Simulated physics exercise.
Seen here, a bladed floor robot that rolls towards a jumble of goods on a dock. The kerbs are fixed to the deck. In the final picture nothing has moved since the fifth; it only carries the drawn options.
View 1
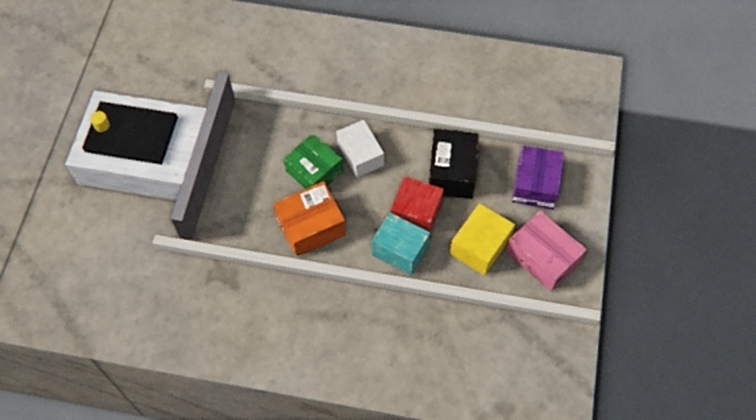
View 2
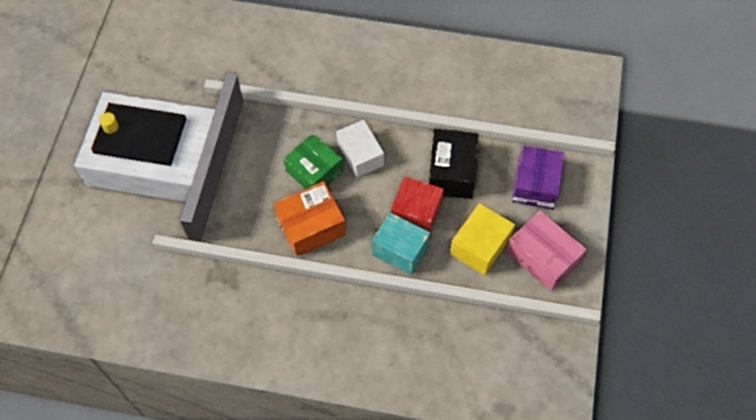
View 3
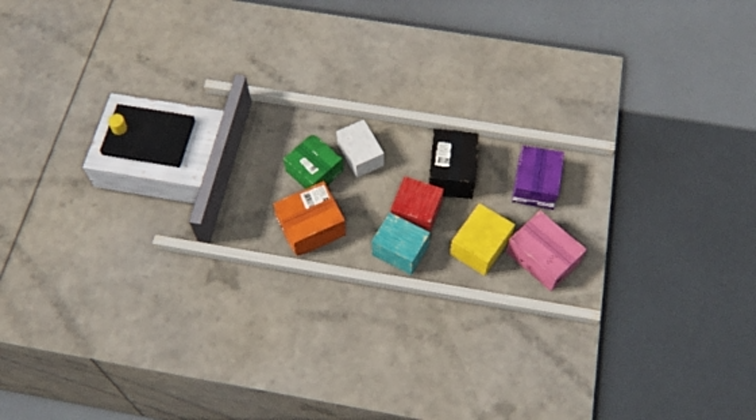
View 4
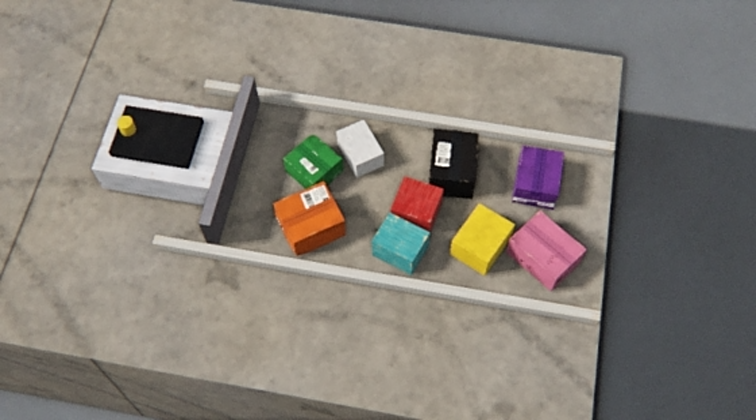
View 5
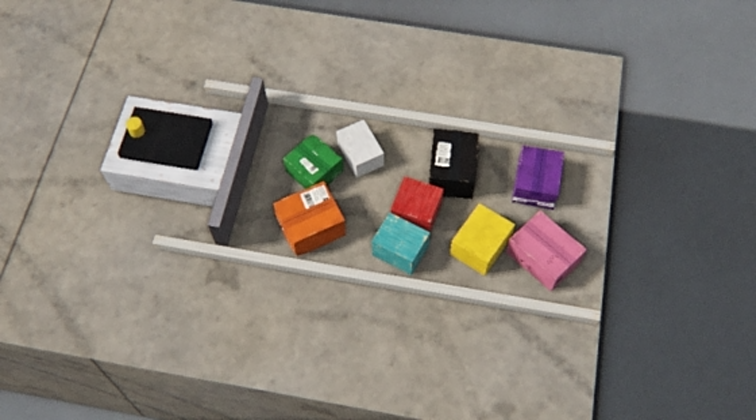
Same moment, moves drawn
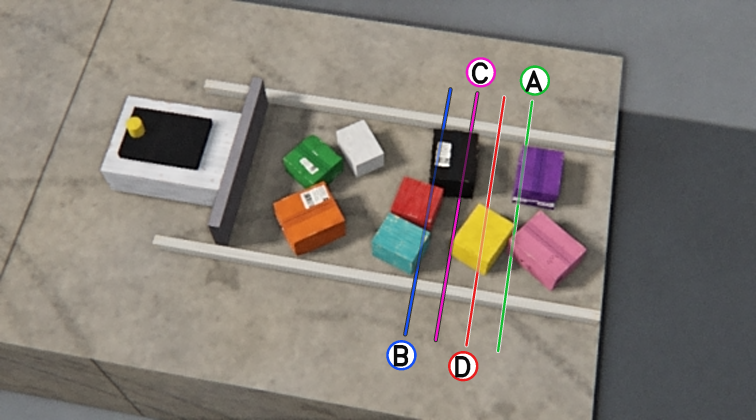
A white bladed machine with a black top and yellow knob sits at the left of a stone-like dock, seen from a fixed, high, slightly tilted view. Between two pale rails lie green, white, orange, red, turquoise, black, yellow, purple and pink boxes, with grey ground beyond the right edge. The machine rolls slowly a short way right, blade first, while the boxes stay still.
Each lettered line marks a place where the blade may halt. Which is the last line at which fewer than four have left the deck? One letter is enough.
As far as mark A.
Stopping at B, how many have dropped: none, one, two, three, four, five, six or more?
The count is none.
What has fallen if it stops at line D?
It is the pink box.
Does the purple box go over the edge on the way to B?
By then, no.
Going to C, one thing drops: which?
The pink box goes over.
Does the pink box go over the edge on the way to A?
Yes.
On the marked copy, A at (516, 218); B at (429, 204); C at (458, 208); D at (487, 213).
With A. Early on, robot (270, 154); turquoise crate (423, 252); orange parcel (367, 237).
Further on, robot (370, 170); pink box (595, 239); purple box (560, 181).
At the end, robot (448, 183); pink box over the edge; purple box over the edge; three fallen.
As for the rest, B is within the limit but short; C is within the limit but short; D is within the limit but short.
